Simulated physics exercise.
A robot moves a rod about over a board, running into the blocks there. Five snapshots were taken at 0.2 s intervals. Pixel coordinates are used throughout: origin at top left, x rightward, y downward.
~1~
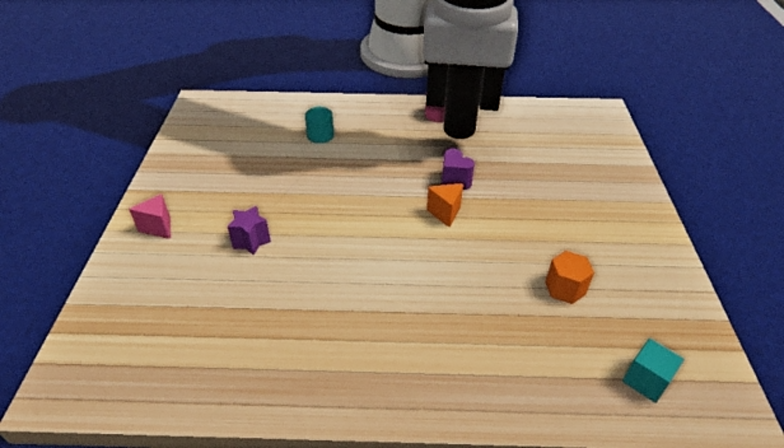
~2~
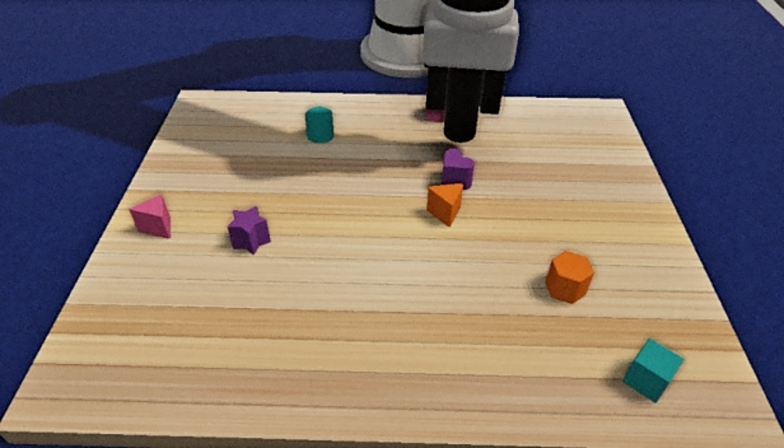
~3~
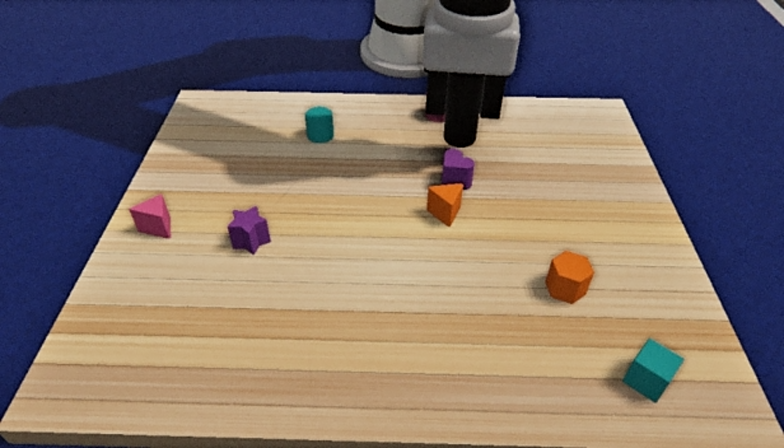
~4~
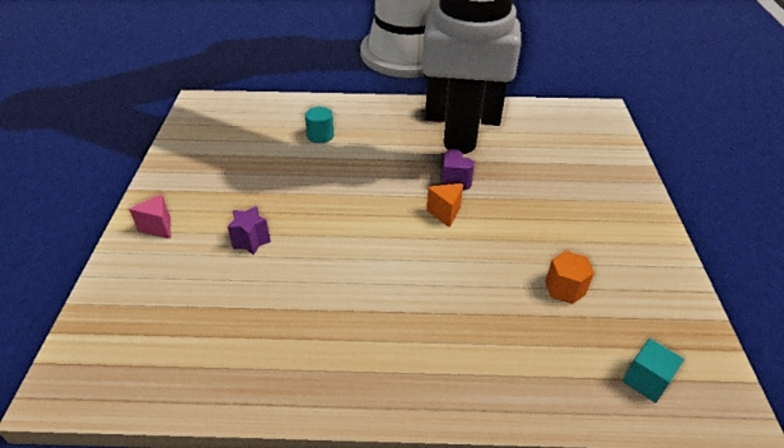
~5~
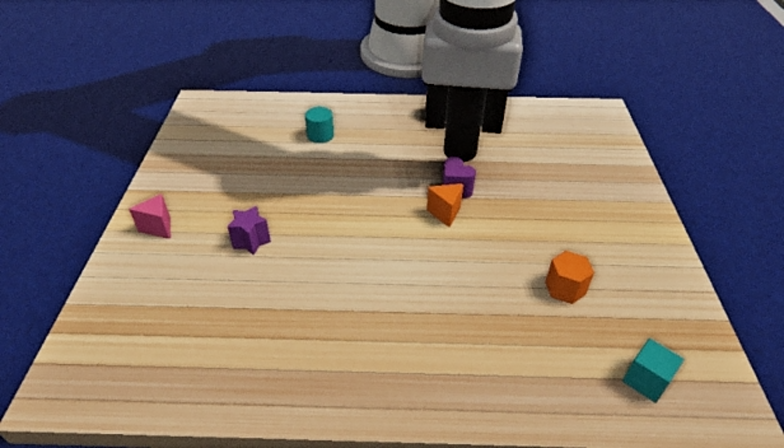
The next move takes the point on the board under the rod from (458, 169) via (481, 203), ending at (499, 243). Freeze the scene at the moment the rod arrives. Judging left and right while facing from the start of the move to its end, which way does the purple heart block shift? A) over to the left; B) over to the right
Choice B: Over to the right.
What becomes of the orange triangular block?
The orange triangular block changes place.
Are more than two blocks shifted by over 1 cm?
Short answer: No.
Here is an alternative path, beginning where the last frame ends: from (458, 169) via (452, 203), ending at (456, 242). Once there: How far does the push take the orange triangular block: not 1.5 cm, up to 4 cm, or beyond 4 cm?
More than 4 cm.
The first path, step by step. One third of the way, rod (475, 176); orange triangular block (445, 202), turned 30° clockwise; purple heart block (465, 190), turned 20° clockwise.
Two thirds of the way, rod (490, 200); orange triangular block (438, 212), turned 70° clockwise; purple heart block (467, 211), turned 60° clockwise.
At the end, rod (503, 228); orange triangular block (436, 214), turned 95° clockwise; purple heart block (466, 227), turned 120° clockwise; orange hexagon still.
